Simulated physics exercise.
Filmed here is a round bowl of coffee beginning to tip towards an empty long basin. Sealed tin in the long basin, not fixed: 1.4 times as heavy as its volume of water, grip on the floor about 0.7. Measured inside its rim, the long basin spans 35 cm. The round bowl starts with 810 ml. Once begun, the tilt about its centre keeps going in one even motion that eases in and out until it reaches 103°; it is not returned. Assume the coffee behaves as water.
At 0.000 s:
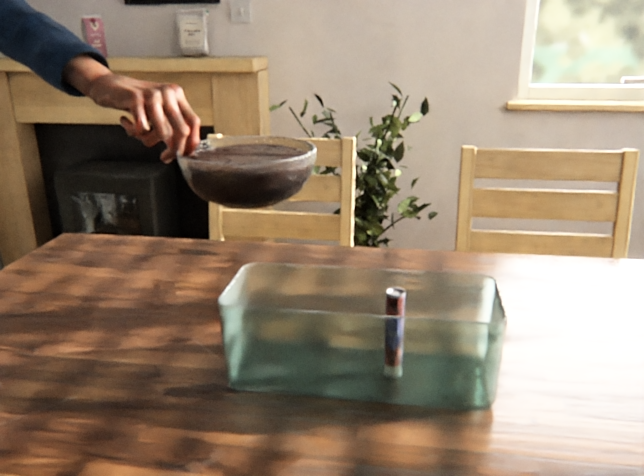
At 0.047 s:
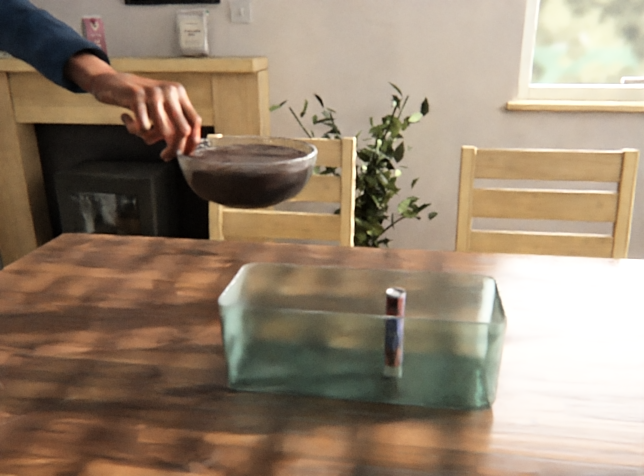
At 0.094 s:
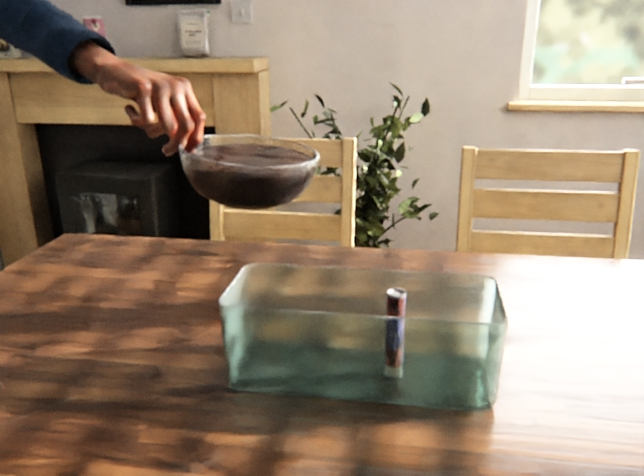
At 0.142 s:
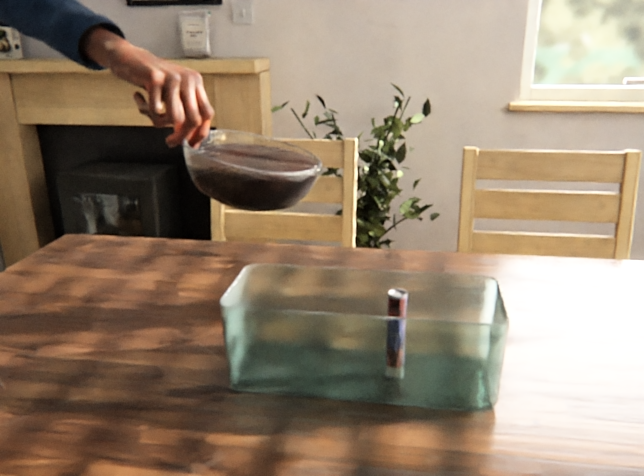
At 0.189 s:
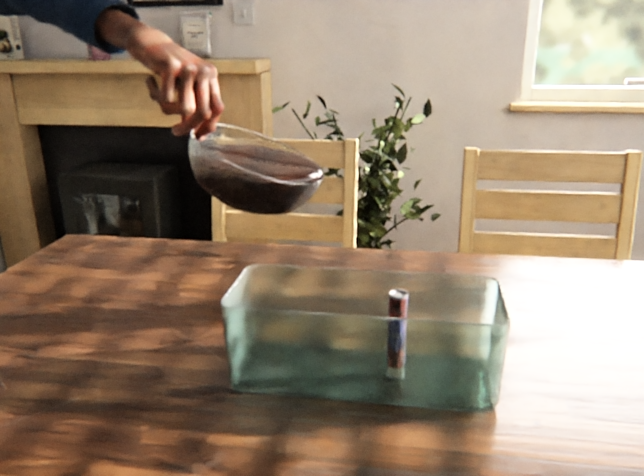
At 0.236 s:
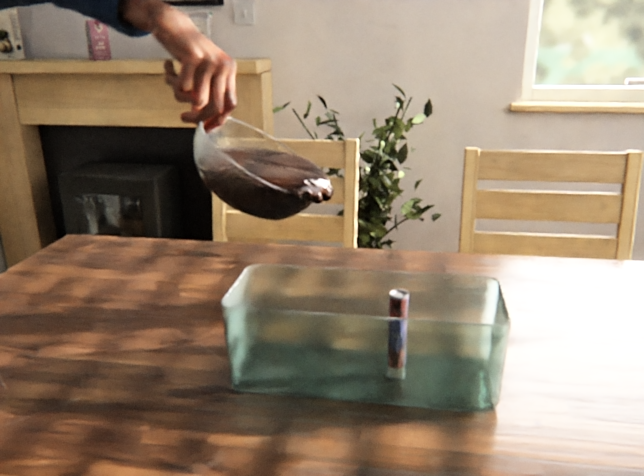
A hand tilting a round glass bowl of dark liquid steadily rightward, liquid reaching its lip, above a greenish basin on a table.
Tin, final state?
Fallen.
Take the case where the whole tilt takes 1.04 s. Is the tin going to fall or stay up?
Result: Tin upright.
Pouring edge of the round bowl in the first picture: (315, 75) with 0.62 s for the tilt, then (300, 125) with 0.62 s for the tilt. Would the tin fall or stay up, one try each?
First it tips over; then it tips over.
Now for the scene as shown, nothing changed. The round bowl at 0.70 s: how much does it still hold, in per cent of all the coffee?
I'd say some 0 per cent remains.
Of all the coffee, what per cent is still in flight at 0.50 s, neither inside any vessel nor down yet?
I'd say close to 44 per cent.
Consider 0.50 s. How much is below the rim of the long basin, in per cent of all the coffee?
About 50%.
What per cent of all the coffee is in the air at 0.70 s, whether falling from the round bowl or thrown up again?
Estimate: About 3 in a hundred.
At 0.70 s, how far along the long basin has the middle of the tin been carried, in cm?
Near 2 cm of travel.
Then, 0.50 s in, the tilt is 94° and 7 per cent is still to pour; the tin stands where it began.
Then, 0.70 s in, the tilt is 103° and 0 per cent is still to pour; the tin leans 11°.
Then, 0.90 s in, the tilt is 103° and 0 per cent is still to pour; the tin leans 7°.
Then, 1.12 s in, the tilt is 103° and 0 per cent is still to pour; the tin lies on its side.
Finally, the tin lies on its side.
